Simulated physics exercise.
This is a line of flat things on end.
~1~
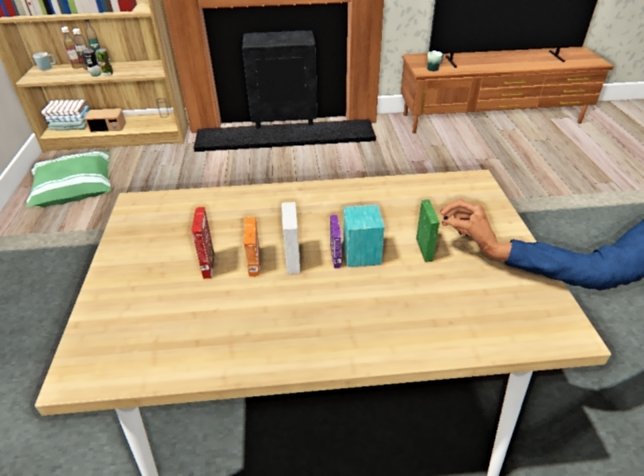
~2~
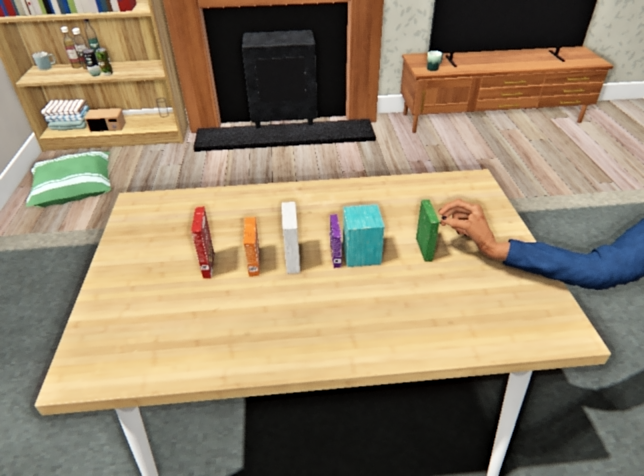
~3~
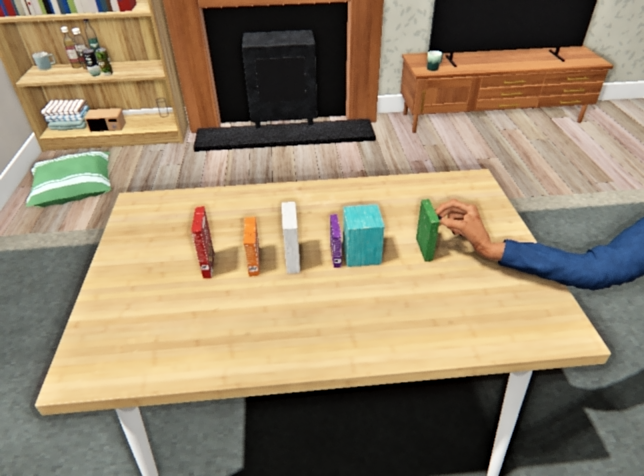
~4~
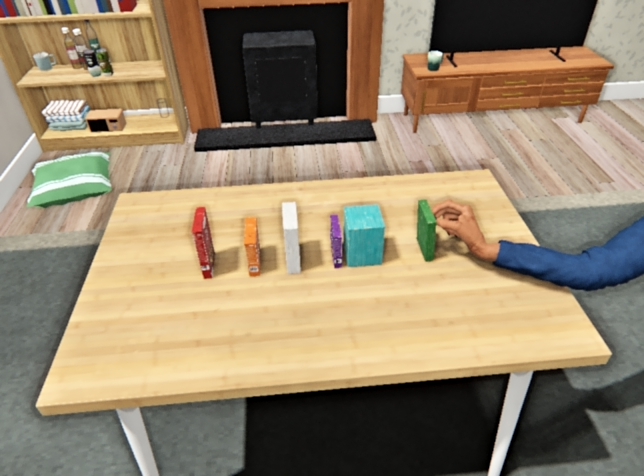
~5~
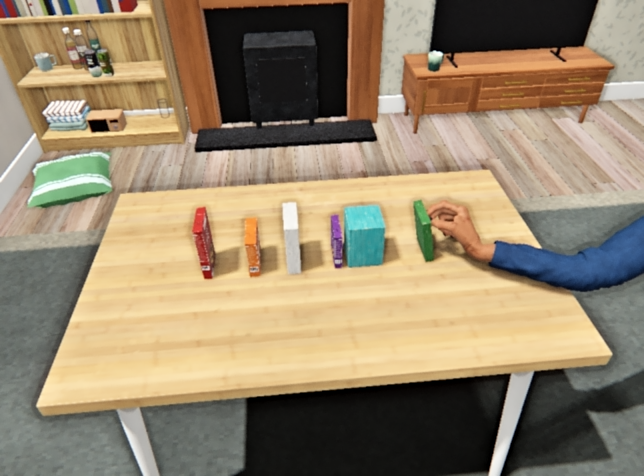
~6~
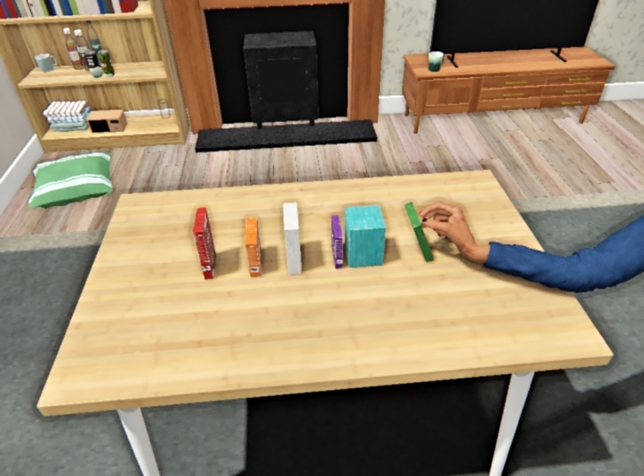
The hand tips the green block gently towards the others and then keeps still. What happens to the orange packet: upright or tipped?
The orange packet stays upright.
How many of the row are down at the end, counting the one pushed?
In all, 1.
Then, 0.20 s after the last picture, green block 76° over.
Then, 0.30 s after the last picture, green block 90° over.
At rest, all 4 in place. Seen from the same camera at the end, orange packet near (254, 248).
